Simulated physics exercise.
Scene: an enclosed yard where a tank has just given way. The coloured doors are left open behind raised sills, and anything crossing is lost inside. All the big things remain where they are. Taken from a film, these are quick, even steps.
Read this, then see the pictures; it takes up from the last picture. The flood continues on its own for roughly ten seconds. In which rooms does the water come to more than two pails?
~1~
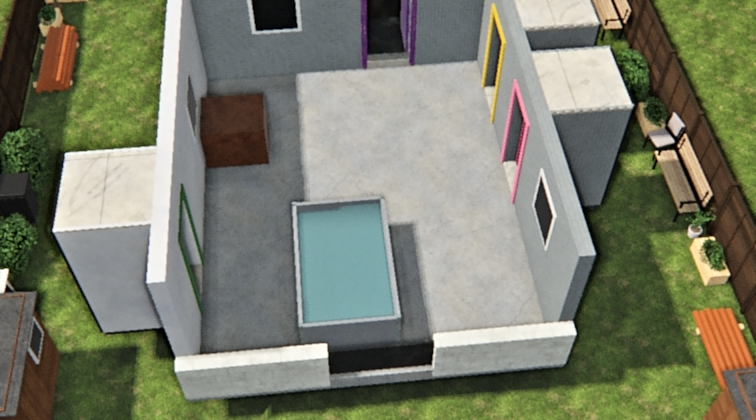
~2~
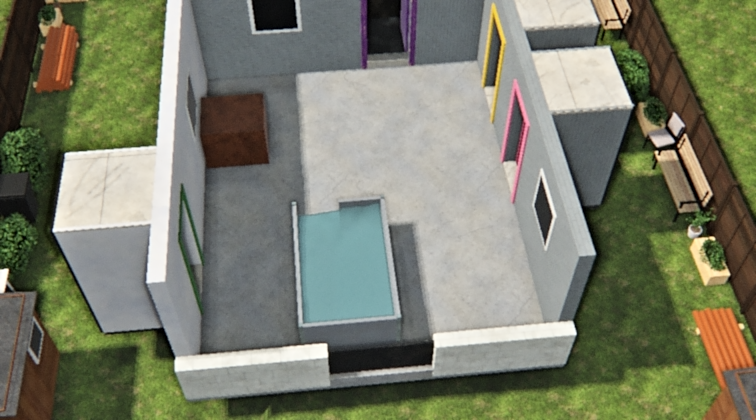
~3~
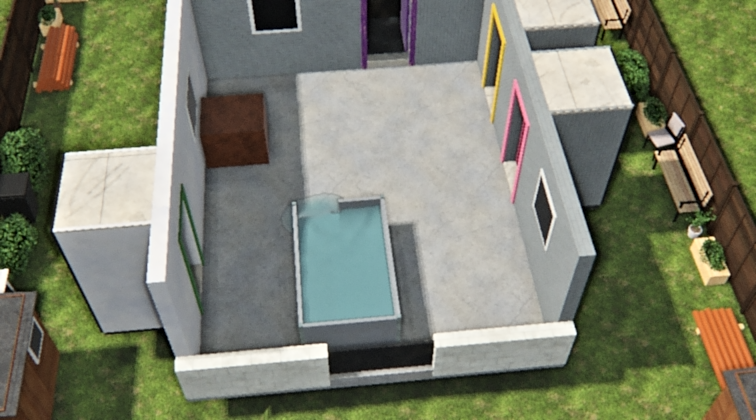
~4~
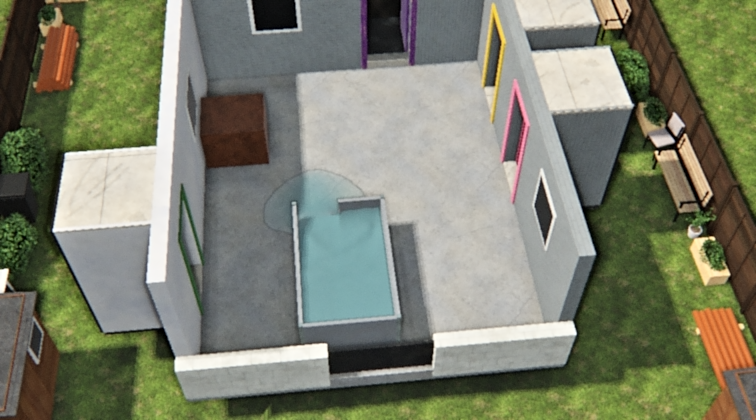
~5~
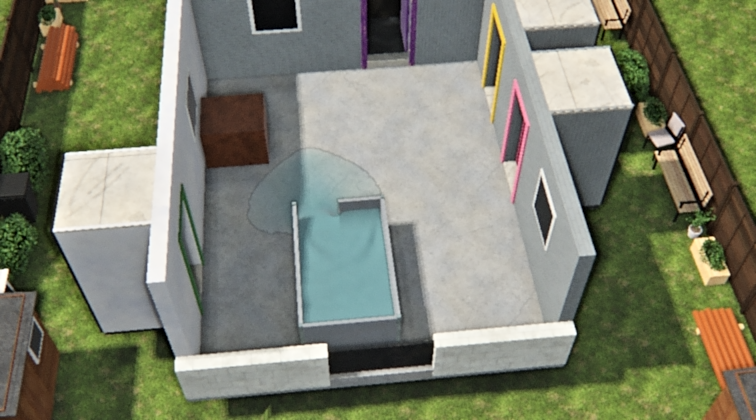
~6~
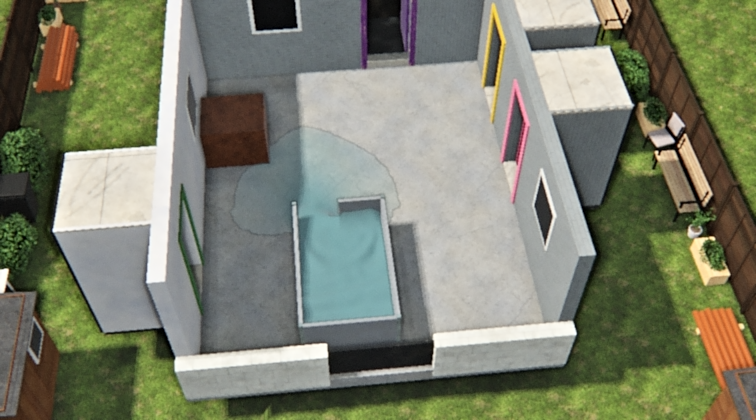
Behind the green door, two pails or fewer; behind the purple door, two pails or fewer; behind the yellow door, more than two pails; behind the pink door, two pails or fewer.
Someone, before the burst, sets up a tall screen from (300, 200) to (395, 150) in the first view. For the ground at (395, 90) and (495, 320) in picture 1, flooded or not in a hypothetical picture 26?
Result, in order: Bone-dry / bone-dry.
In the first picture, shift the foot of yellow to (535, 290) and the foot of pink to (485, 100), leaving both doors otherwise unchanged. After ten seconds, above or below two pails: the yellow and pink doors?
Result: Yellow stays unflooded, pink gets flooded.
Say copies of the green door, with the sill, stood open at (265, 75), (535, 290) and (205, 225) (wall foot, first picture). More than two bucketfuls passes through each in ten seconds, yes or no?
Note: Door one overshoots; door two undershoots; door three undershoots.
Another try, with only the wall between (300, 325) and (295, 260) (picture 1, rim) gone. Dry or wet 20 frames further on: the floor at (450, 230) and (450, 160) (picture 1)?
Still dry and Still dry.
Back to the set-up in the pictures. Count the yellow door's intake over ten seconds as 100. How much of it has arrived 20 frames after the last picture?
Around 0 percent.
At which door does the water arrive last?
My answer: The pink door.
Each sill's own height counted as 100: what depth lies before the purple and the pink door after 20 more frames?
About 80 and 0 %.
A moment on, water covers 30 % of the floor; the green door not reached, the purple door not reached, the yellow door not reached, the pink door not reached.
Next, water covers 40 % of the floor; the green door not reached, the purple door wet at the sill, nothing in, the yellow door not reached, the pink door not reached.
Then, water covers 60 % of the floor; the green door wet at the sill, nothing in, the purple door wet at the sill, nothing in, the yellow door wet at the sill, nothing in, the pink door not reached.
Later, water covers 80 % of the floor; the green door wet at the sill, nothing in, the purple door wet at the sill, nothing in, the yellow door over two buckets in, the pink door wet at the sill, nothing in.
In the end, water covers 95 % of the floor; the green door wet at the sill, nothing in, the purple door wet at the sill, nothing in, the yellow door far over two buckets in, the pink door under two buckets in.
